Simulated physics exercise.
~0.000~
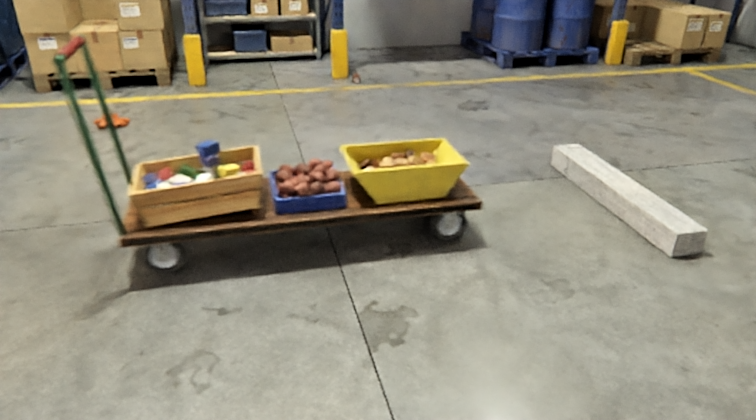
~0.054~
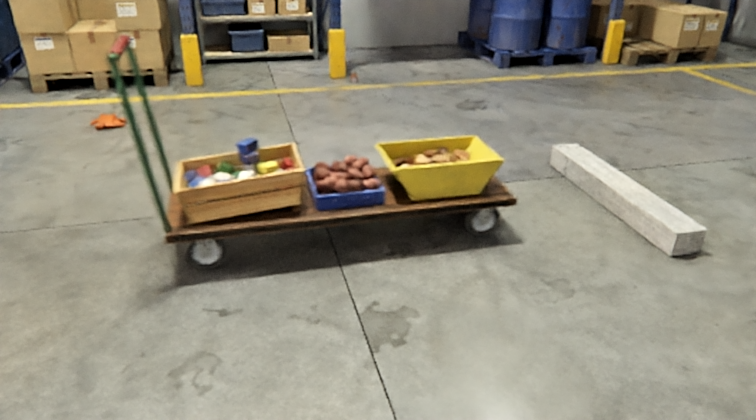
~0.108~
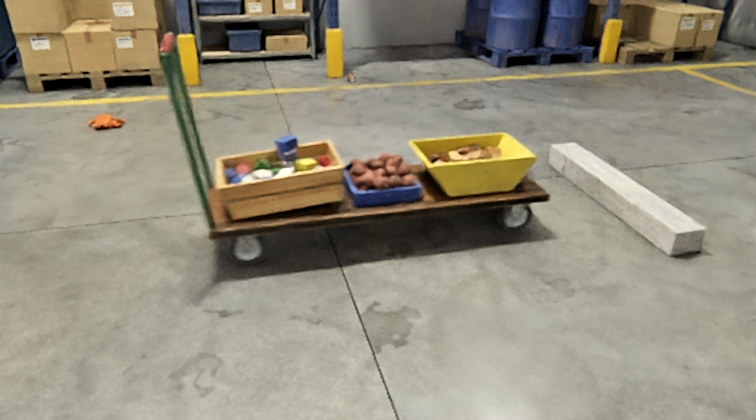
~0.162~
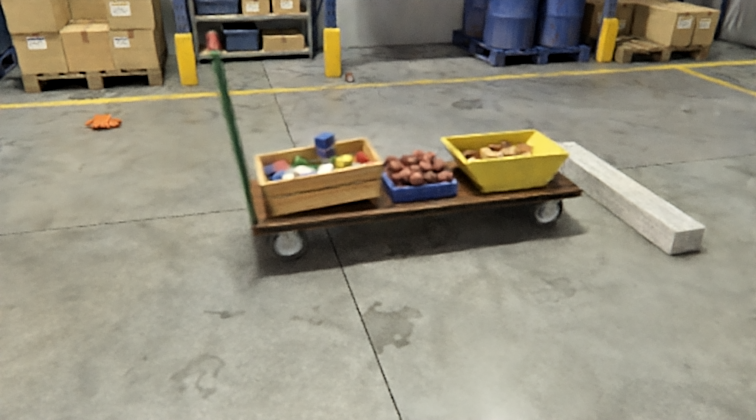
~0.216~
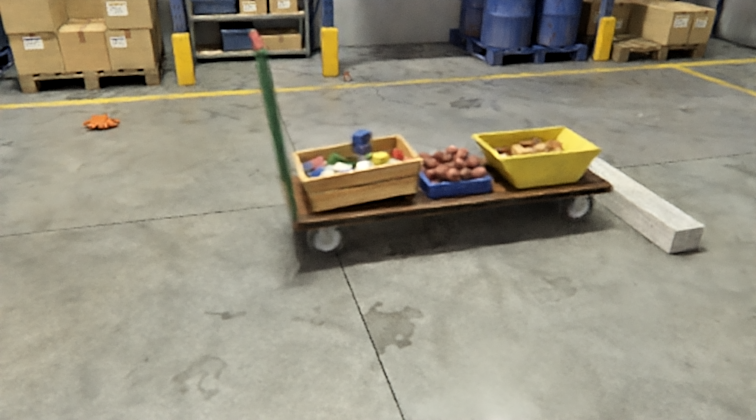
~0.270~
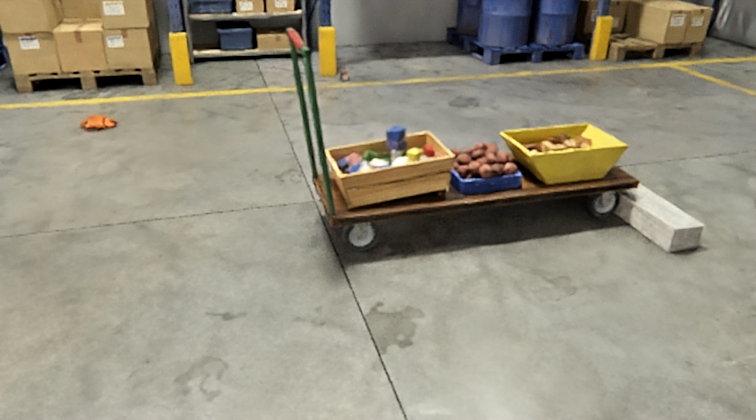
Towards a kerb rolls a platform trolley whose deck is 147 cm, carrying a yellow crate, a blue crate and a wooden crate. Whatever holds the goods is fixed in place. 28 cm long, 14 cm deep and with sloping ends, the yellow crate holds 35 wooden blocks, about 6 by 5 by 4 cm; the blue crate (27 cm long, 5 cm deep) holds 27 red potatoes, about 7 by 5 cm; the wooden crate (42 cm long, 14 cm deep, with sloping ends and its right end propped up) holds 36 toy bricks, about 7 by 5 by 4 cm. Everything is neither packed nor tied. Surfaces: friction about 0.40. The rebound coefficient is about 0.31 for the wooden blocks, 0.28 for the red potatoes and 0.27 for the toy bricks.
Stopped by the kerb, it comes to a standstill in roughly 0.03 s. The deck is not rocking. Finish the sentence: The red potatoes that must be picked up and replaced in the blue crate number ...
... more than a sixth of them.
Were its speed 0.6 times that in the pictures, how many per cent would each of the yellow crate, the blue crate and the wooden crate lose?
Then the yellow crate sheds 0 per cent, the blue crate 30 per cent, and the wooden crate 0 per cent.
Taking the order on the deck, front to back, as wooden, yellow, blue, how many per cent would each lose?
Yellow crate 10 %, blue crate 50 %, wooden crate 10 %.
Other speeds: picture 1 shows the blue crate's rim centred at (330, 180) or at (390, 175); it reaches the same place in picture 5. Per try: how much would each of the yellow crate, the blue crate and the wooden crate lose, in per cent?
Per cent lost, first try then second - yellow crate: 0, 0; blue crate: 40, 20; wooden crate: 10, 0.
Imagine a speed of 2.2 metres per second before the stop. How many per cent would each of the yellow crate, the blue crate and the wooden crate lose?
Then the yellow crate sheds 0 per cent of its load, the blue crate 30 per cent, and the wooden crate 10 per cent.
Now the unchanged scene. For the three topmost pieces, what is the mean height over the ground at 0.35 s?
I'd guess about 44 cm.
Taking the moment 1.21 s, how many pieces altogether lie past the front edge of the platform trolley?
About 5.
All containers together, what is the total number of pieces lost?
Total: Around 20.
After 0.35 s, 0 of 35 out of the yellow crate, 5 of 27 out of the blue crate and 1 of 36 out of the wooden crate.
After 0.47 s, 1 of 35 out of the yellow crate, 10 of 27 out of the blue crate and 2 of 36 out of the wooden crate.
After 0.70 s, 3 of 35 out of the yellow crate, 11 of 27 out of the blue crate and 3 of 36 out of the wooden crate.
Final count (at 1.21 s), 6 of 35 out of the yellow crate, 11 of 27 out of the blue crate and 3 of 36 out of the wooden crate. Asked share, 11 of 27, 41 per cent.
